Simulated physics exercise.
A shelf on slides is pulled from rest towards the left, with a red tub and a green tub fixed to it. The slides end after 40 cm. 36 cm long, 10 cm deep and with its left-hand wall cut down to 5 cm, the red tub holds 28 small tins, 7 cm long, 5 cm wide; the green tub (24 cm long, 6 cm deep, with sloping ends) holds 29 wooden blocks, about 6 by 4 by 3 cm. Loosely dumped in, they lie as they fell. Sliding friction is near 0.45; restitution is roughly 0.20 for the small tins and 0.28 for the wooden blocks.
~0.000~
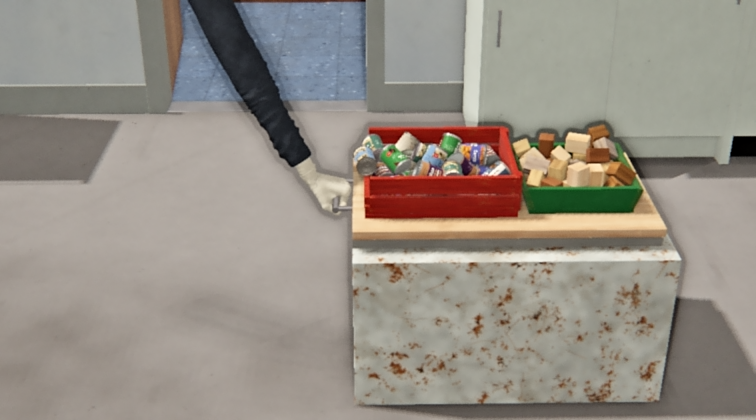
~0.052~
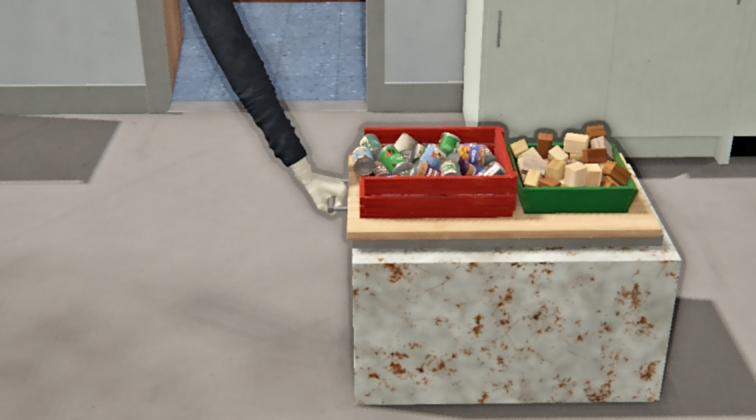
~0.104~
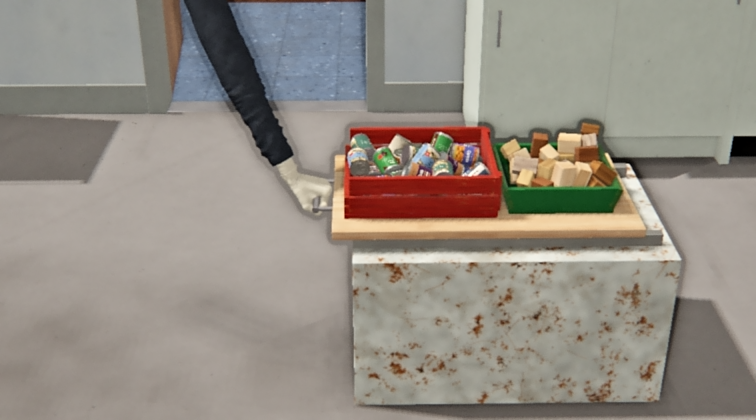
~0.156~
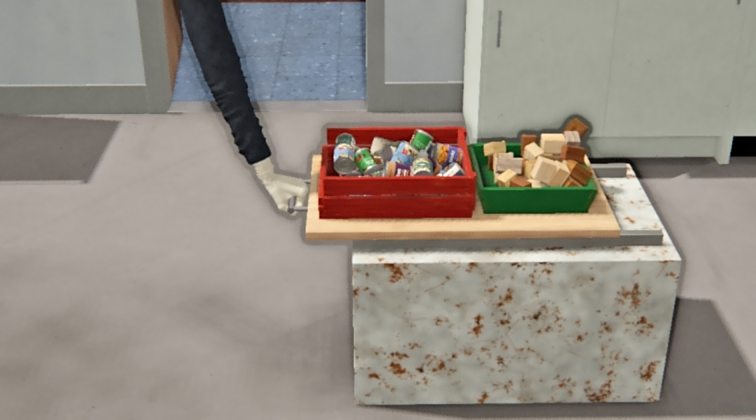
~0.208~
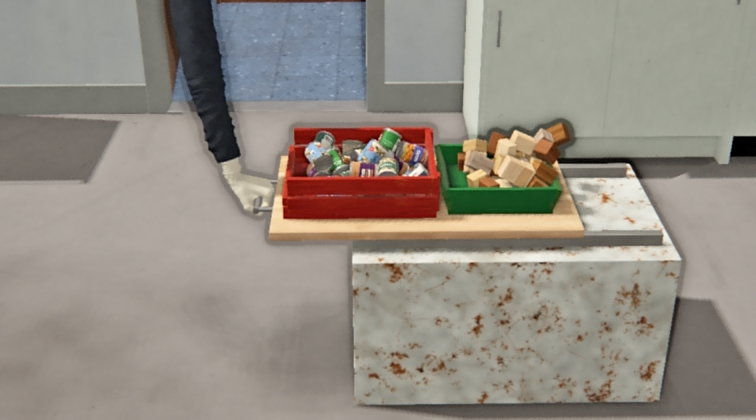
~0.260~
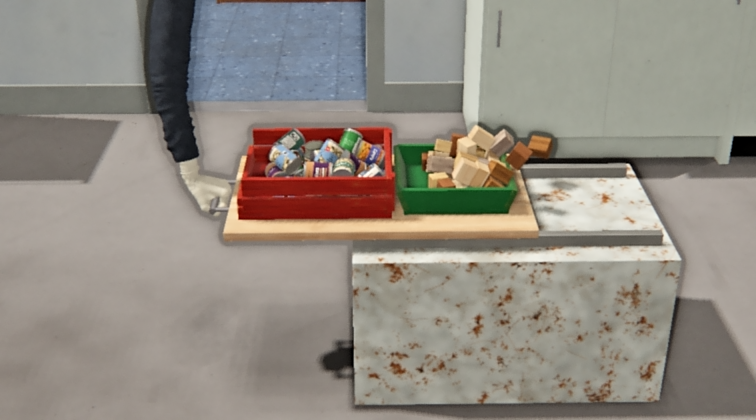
A hand in a dark sleeve pulled a wooden shelf holding a red tub of tins and a green tub of wooden blocks leftward, slowly, then faster, while blocks shifted towards the green tub's right end.
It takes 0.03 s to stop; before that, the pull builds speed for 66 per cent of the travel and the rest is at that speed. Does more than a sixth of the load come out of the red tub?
Yes.
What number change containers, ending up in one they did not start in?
I'd say close to 0.
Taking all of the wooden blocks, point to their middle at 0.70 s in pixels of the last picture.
Middle: About (417, 172) px.
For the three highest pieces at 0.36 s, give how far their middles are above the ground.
About 64 cm up.
After 0.28 s, the shelf hits its stop.
After 0.36 s, red tub 27 in, 1 out and green tub 27 in, 2 out.
After 0.48 s, red tub 22 in, 6 out and green tub 23 in, 6 out.
After 0.70 s, red tub 22 in, 6 out and green tub 20 in, 9 out.
Final count (at 1.14 s), red tub 21 in, 7 out and green tub 20 in, 9 out. Asked share, 7 of 28, 25 per cent.
